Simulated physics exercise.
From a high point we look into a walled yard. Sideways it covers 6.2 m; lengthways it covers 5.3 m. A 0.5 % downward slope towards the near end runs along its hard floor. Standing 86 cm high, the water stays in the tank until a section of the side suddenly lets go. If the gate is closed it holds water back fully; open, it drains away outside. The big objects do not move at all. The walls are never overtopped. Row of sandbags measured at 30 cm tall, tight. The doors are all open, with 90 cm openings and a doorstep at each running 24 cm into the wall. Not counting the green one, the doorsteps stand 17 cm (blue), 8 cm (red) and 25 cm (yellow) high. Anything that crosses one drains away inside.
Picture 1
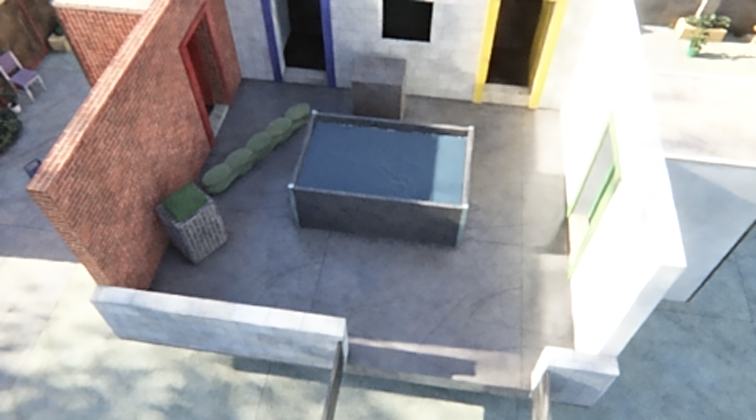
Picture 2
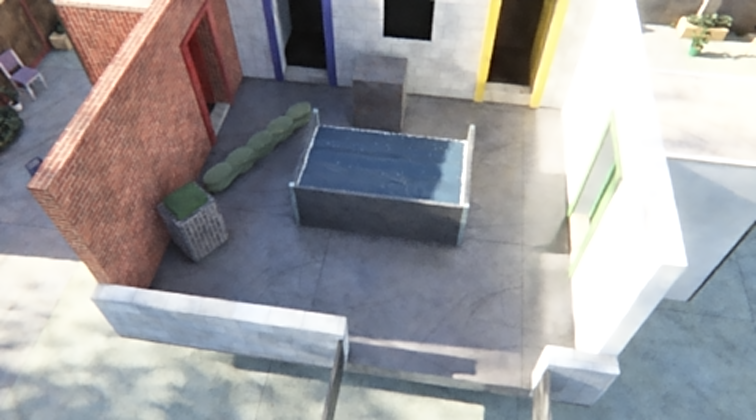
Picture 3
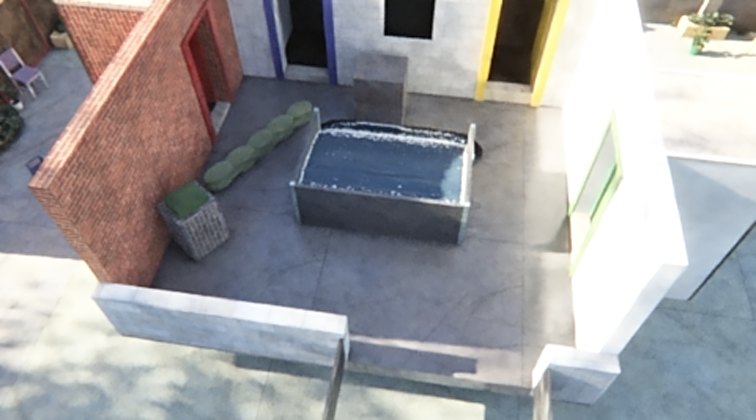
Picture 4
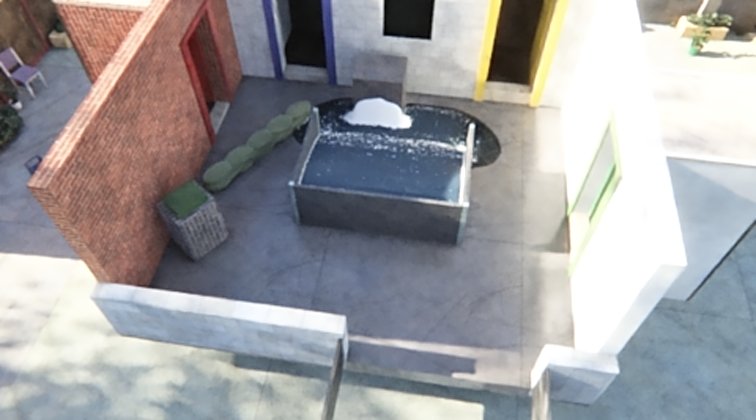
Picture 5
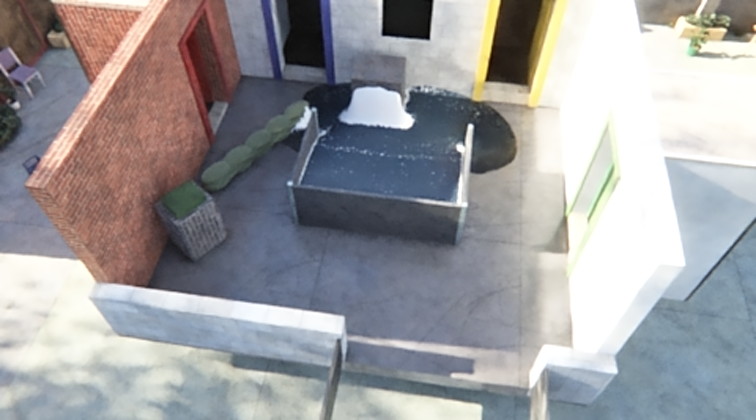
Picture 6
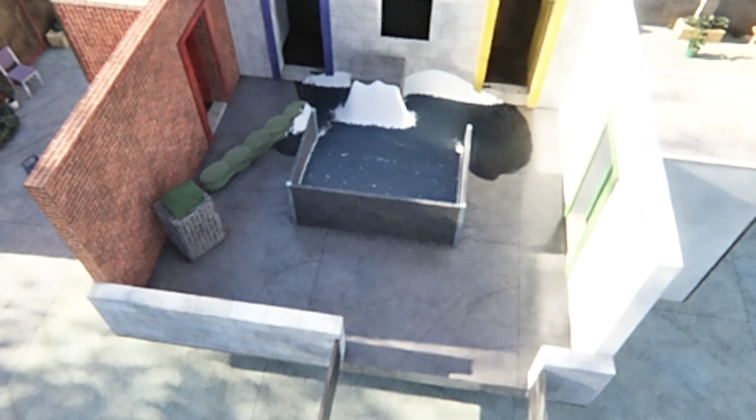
Water pouring from the far side of a rectangular tank, spreading dark and foamy across a walled yard toward open coloured doorways.
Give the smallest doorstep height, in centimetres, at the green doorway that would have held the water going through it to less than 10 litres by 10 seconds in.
The smallest height is about 5 cm.
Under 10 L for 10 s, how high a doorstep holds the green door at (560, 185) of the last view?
Roughly 13.0 cm, give or take.
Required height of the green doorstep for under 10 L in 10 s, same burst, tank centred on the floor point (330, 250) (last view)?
With that change, some 10.5 centimetres.
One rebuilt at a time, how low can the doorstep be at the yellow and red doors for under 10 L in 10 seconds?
You'd want some 32 cm at yellow and some 15 cm at red.
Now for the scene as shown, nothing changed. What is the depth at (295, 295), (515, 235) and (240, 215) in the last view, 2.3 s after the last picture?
I'd read roughly 0, 4 and 3 cm there.
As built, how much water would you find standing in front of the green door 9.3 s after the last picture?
About 4.5 cm.
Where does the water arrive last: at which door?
Green.
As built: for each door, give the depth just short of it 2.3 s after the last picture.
Depths in cm: Green 6, blue 17, red 13, yellow 26.
Then, 0.7 s after the last picture water covers 30 % of the floor, deepest (51 cm) near (442, 99); it has not reached the green door.
Then, 2.3 s after the last picture water covers 70 % of the floor, deepest (31 cm) near (241, 77); 6 cm at the green door, 0 litres in over its 24 cm doorstep.
Then, 9.3 s after the last picture water covers 95 % of the floor, deepest (14 cm) near (181, 234); 5 cm at the green door, 0 litres in over its 24 cm doorstep.
At the green door as built, the water peaked near 9 cm, 4.1 s after the last picture.
Run again over the same 10 s with other heights there, 15 litres in over 4.5 cm, 7 litres over 5.5 cm. The limit of 10 litres is kept from about 5 cm up.
